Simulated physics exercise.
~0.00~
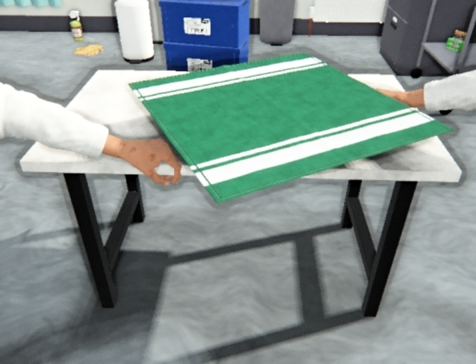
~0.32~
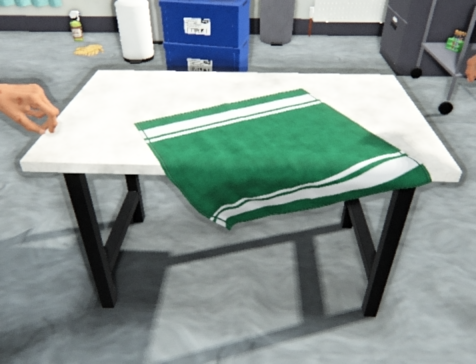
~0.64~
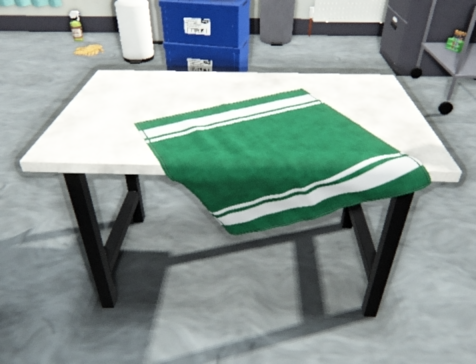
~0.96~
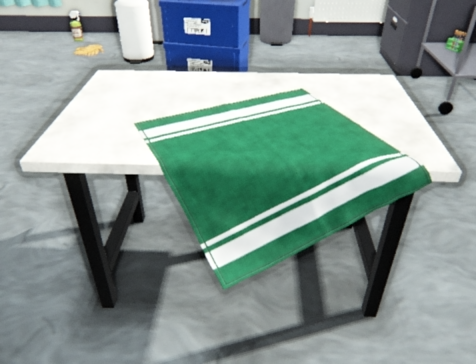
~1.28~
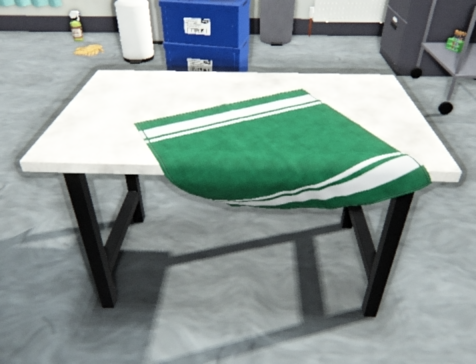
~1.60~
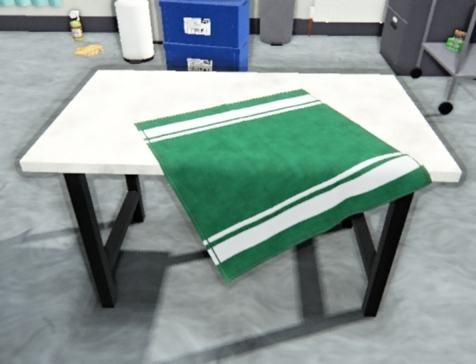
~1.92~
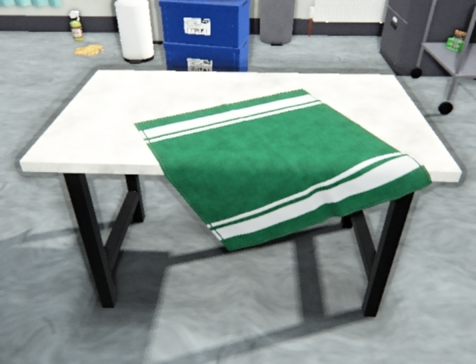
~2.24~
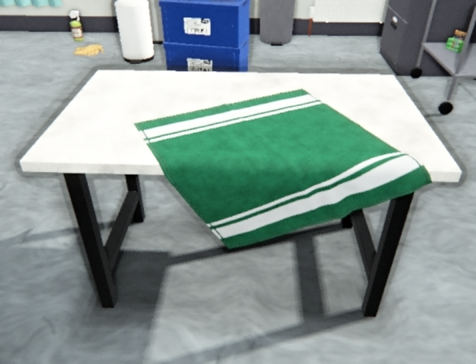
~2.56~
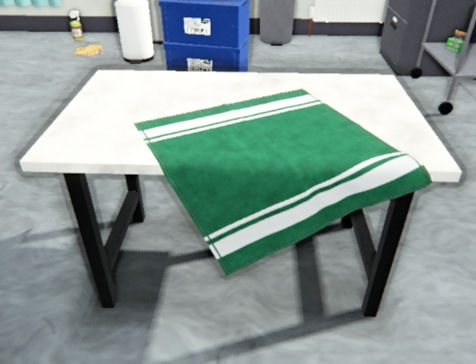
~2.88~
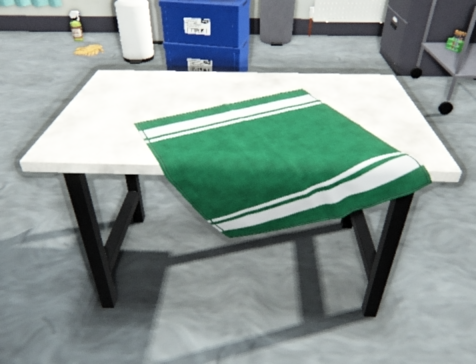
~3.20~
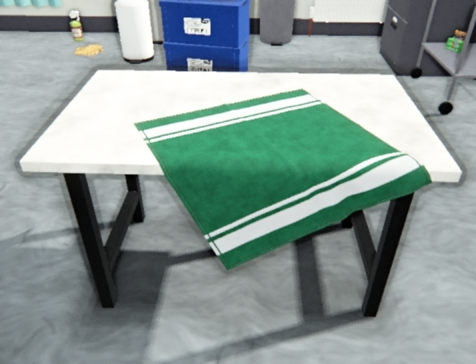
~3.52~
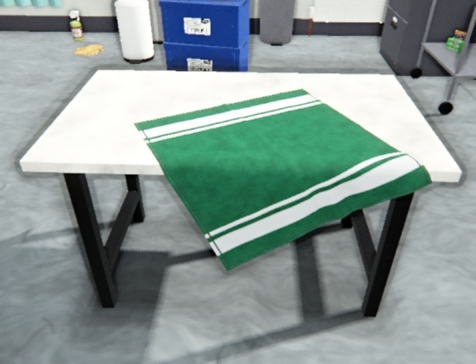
Two hands held a green tea towel with white stripes flat above a white table and let it go. It dropped partly over the near edge, where the hanging part flapped back and forth before settling, and the towel stayed on the table.
